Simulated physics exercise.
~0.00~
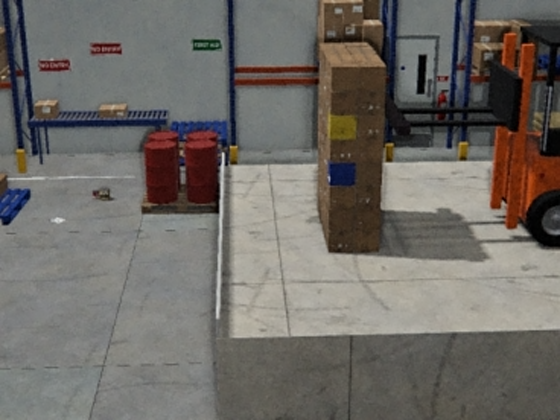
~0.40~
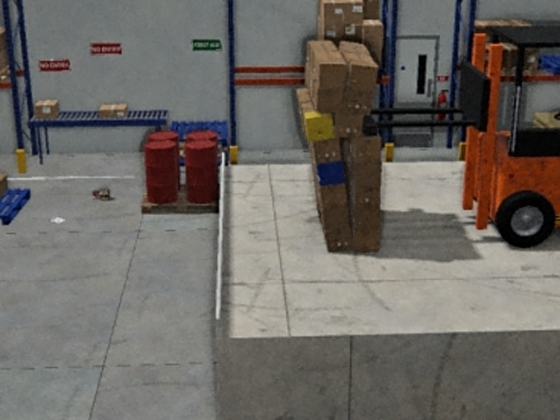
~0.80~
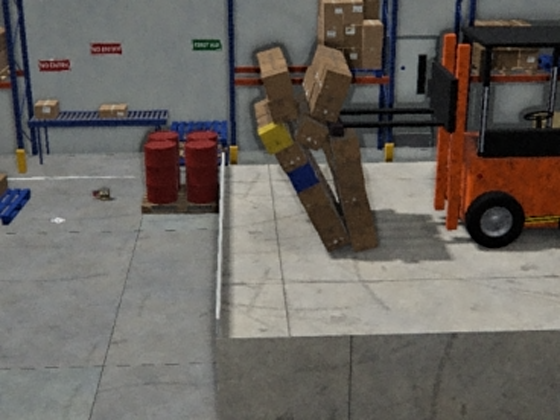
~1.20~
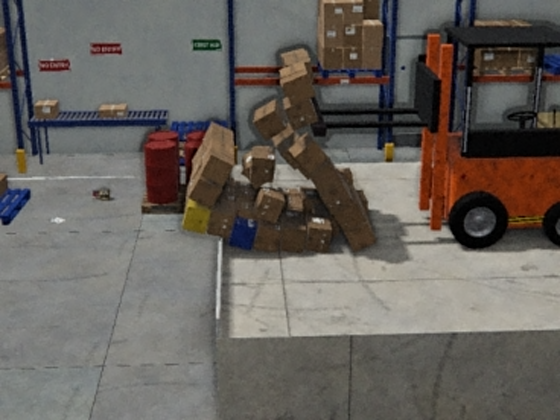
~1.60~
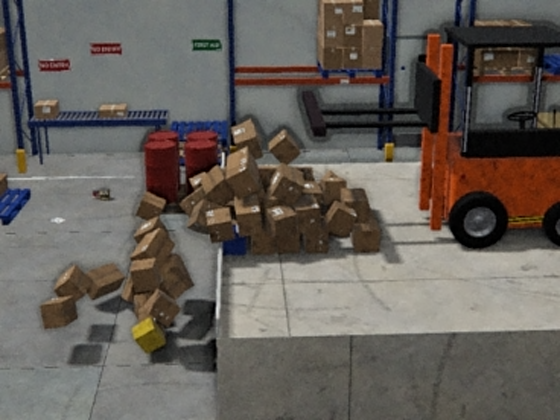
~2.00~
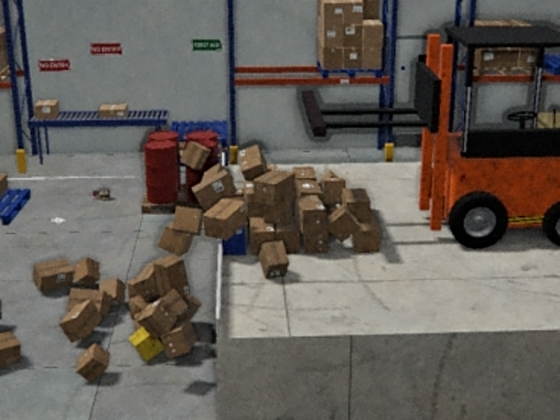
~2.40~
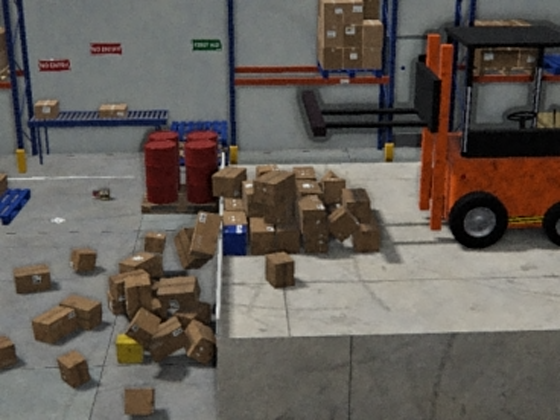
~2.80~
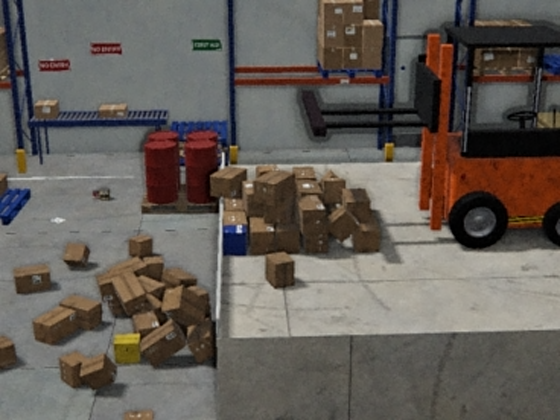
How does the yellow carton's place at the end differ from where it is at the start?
At the start the yellow carton is in the upper part of the standing stack on the platform. At the end it lies on the lower floor to the left, among the fallen cartons near the platform's side.
